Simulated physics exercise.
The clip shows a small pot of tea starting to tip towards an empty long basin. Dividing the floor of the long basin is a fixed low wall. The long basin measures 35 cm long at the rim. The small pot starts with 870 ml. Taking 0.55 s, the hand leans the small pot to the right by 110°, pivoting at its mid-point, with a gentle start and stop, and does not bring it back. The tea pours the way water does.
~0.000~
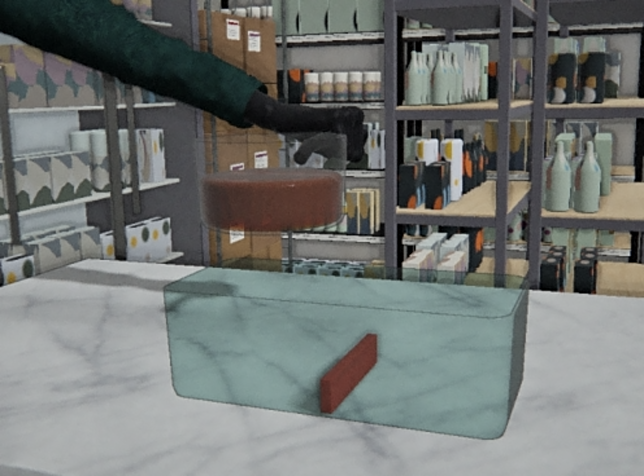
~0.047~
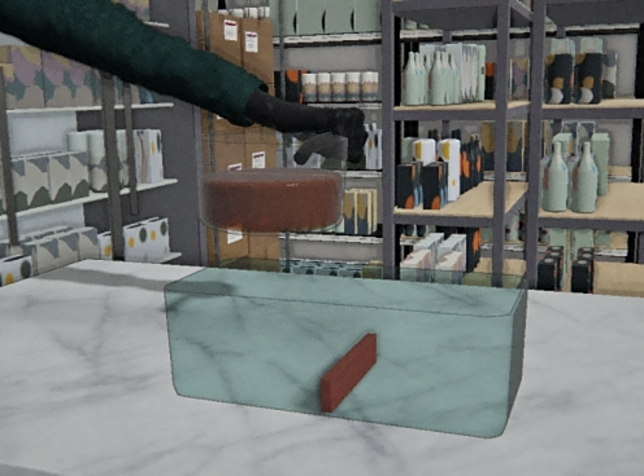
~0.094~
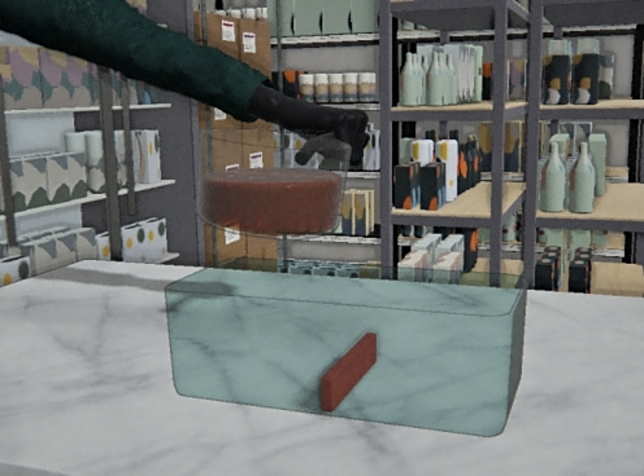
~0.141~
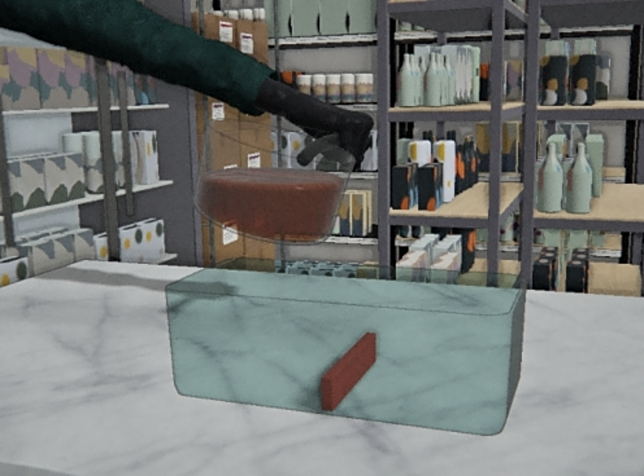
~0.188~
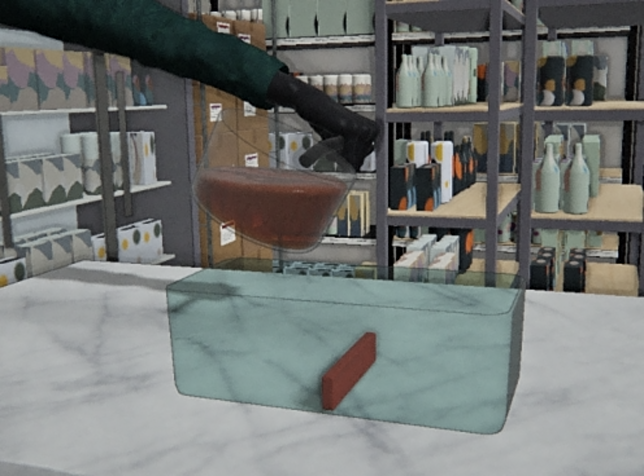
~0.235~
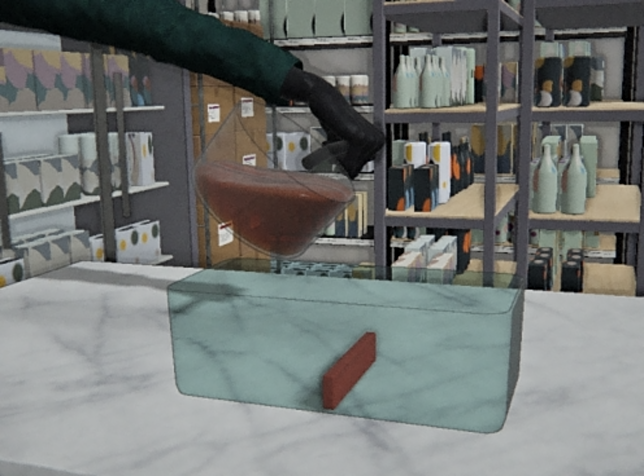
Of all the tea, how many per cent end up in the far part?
Roughly 62 per cent.
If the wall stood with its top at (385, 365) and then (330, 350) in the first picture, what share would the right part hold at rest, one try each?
First try about 30 %, second try about 85 %.
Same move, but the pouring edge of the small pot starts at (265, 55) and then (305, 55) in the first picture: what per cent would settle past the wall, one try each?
Respectively 15 and 50 %.
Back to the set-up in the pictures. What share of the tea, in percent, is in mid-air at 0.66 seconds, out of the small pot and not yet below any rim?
Airborne fraction: Approx. 6 %.
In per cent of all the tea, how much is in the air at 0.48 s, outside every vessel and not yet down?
Roughly 26 percent.
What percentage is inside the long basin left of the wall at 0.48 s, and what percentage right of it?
Near 6 on the left, 40 on the right.
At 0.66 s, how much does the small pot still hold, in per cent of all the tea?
Remaining share: Approx. 7 %.
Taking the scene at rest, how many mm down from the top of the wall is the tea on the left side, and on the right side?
Noted: Left near 24 mm, right near 14 mm.
Then, 0.48 s in, the tilt is 106° and 27 per cent is still to pour, 6 is left of the wall and 41 right of it.
Then, 0.66 s in, the tilt is 110° and 7 per cent is still to pour, 25 is left of the wall and 62 right of it.
Then, 0.85 s in, the tilt is 110° and 1 per cent is still to pour, 34 is left of the wall and 63 right of it.
Then, 1.05 s in, the tilt is 110° and 0 per cent is still to pour, 36 is left of the wall and 62 right of it.
Finally, 36 per cent lies left of the wall, 62 right of it and 2 outside.
